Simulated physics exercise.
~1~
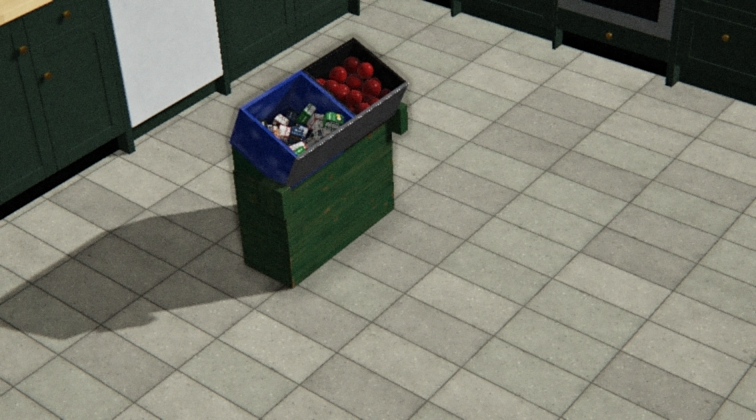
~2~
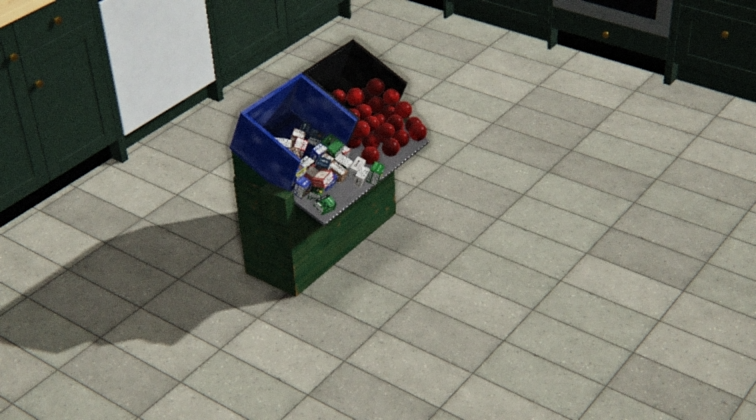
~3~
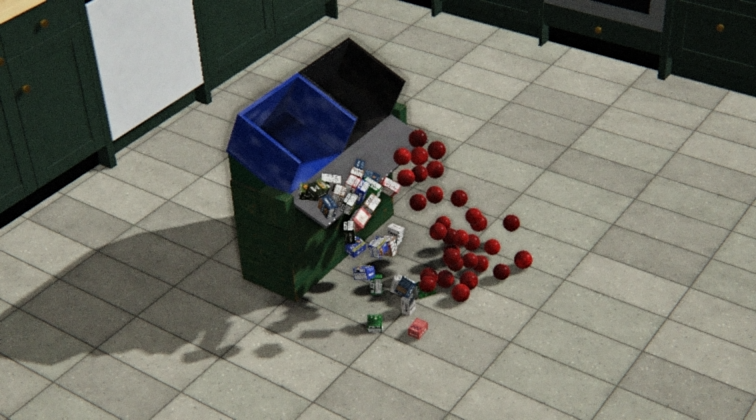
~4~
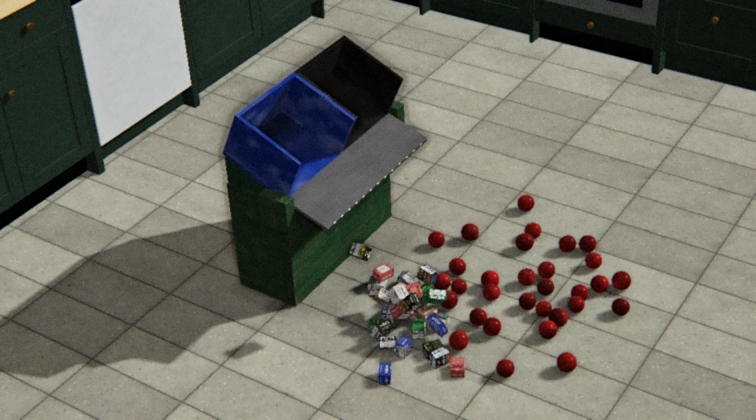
A grey flap lowers at the front of a black bin of red apples and a blue bin of small cartons on a green stand in a kitchen, and the contents slide off and scatter across the tiled floor, leaving both bins empty.
